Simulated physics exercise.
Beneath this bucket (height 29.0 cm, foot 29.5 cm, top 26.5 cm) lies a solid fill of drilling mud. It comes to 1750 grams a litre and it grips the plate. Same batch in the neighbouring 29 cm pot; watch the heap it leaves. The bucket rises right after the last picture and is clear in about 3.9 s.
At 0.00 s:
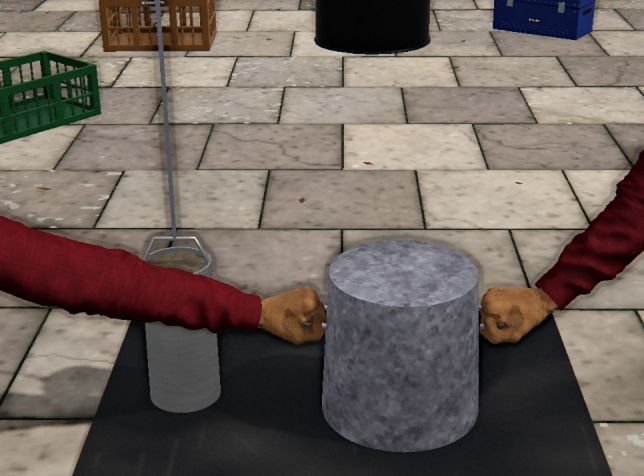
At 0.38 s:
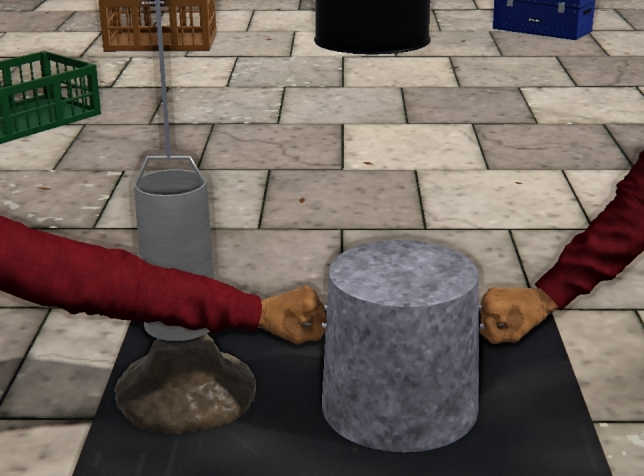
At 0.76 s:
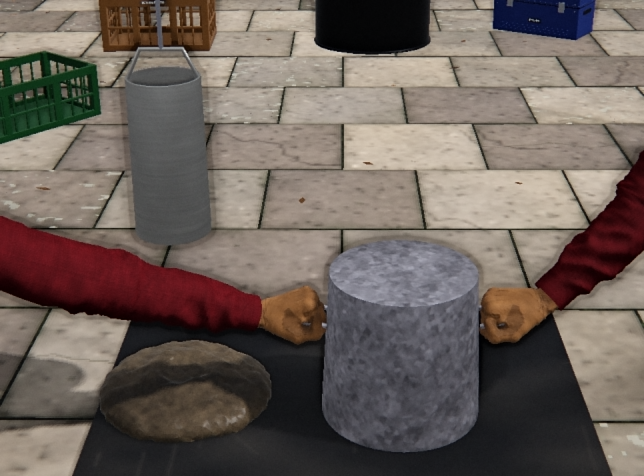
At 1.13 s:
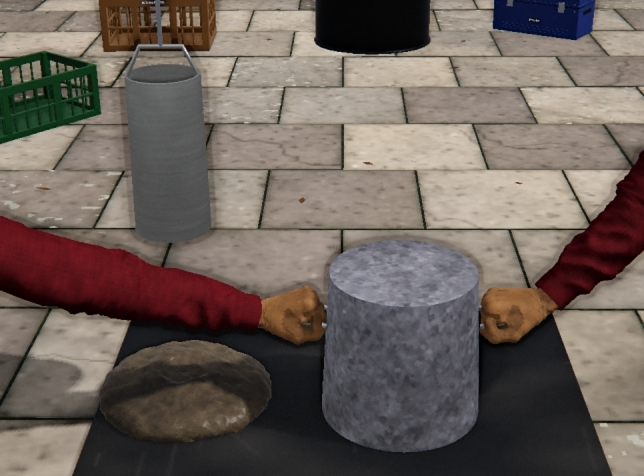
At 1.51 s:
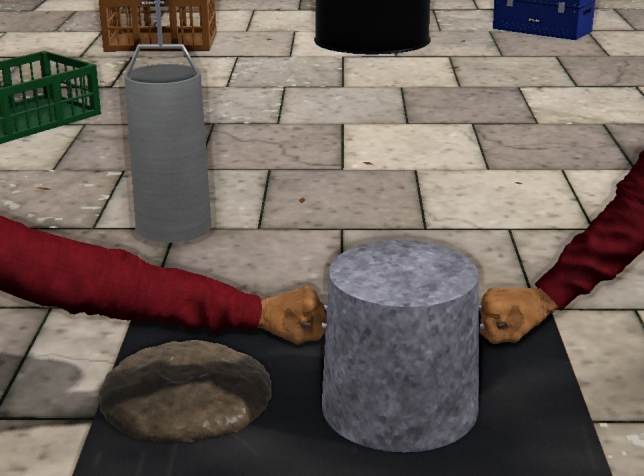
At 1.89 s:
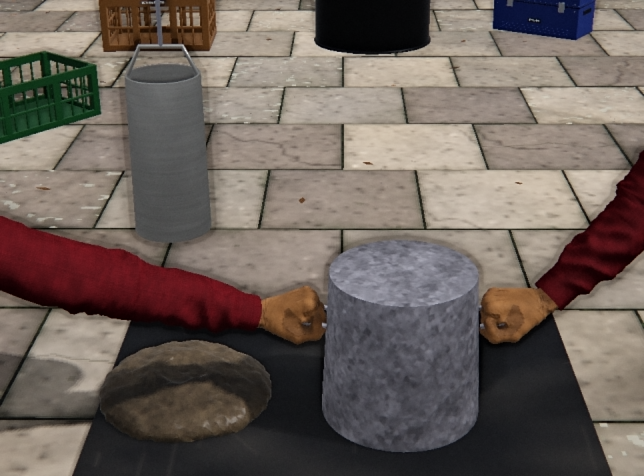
On a paved area with crates behind, a thin rod lifts a narrow grey pot, leaving a brown heap that slumps and spreads on a black mat, while two red-sleeved fists stay beside a motionless, mottled grey bucket.
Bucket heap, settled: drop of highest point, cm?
18 cm.
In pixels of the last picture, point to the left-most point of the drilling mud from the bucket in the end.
Somewhere near (239, 411) in pixels.
After 2.9 s, the bucket is up 7.2 cm; the drilling mud has come down 10 cm to 19 cm and is 53 cm wide.
After 3.8 s, the bucket is up 18 cm; the drilling mud has come down 18 cm to 11 cm and is 62 cm wide.
After 4.8 s, the bucket is up 29 cm; the drilling mud has come down 18 cm to 11 cm and is 62 cm wide.
After 6.0 s, the bucket is clear; the drilling mud has come down 19 cm to 10 cm and is 63 cm wide.
After 6.5 s, at rest, the bucket is clear; the drilling mud has come down 19 cm to 10 cm and is 63 cm wide.
